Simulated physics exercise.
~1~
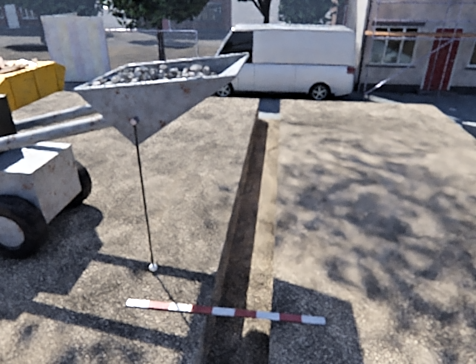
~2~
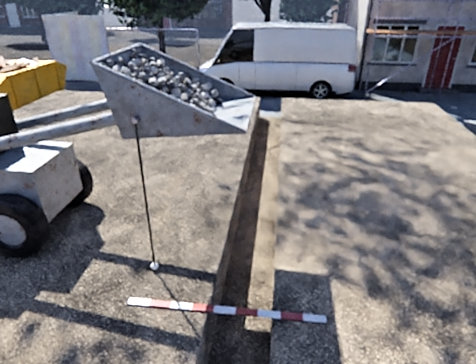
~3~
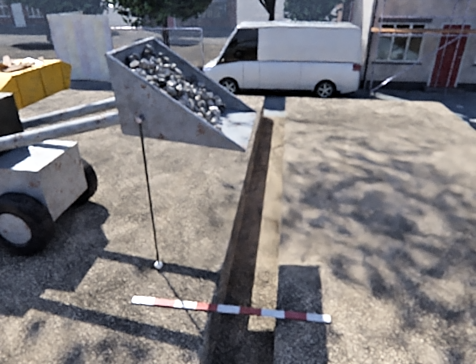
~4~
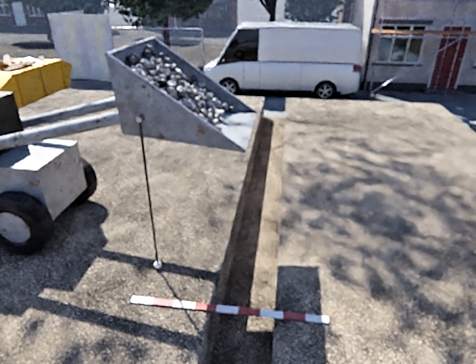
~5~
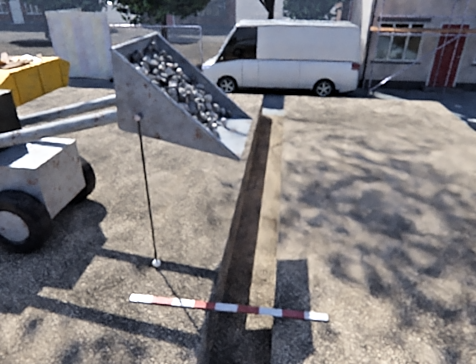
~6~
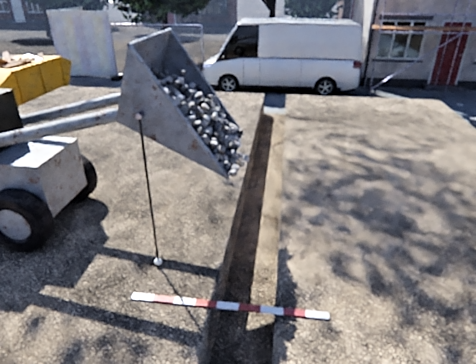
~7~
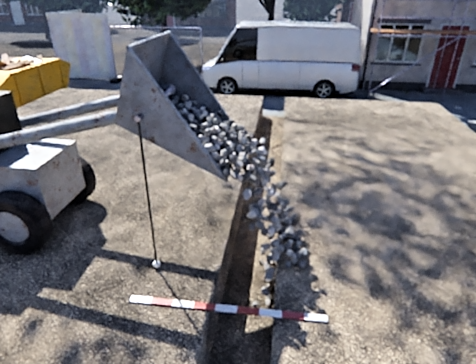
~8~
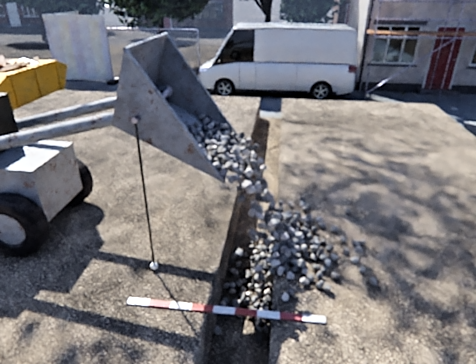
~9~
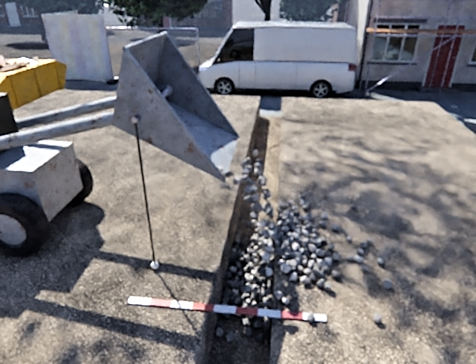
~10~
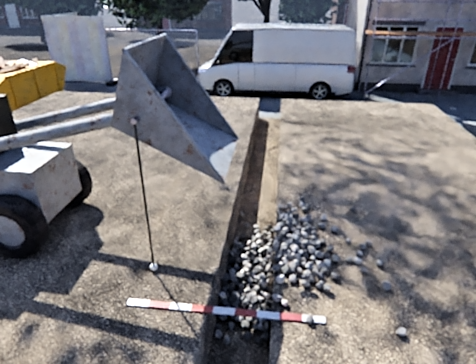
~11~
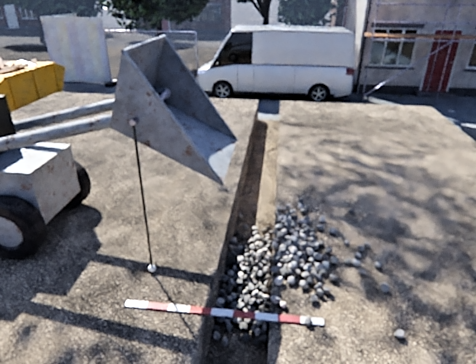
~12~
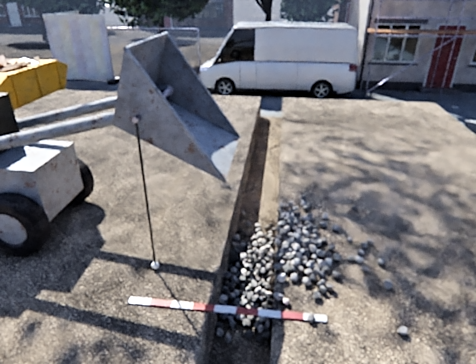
At first, a grey loader bucket heaped with grey stones hangs tilted back at the left, beside a narrow trench in sunlit ground, with a white van parked behind. The bucket tips forward toward the trench, then pauses with the stones still inside. It tips again, more steeply, and the stones slide to its lip and pour out in a stream. They tumble into the trench near a red and white striped bar, and some scatter over the ground to the right. At the end, the bucket hangs empty and still above the settled pile, most of it in the trench.
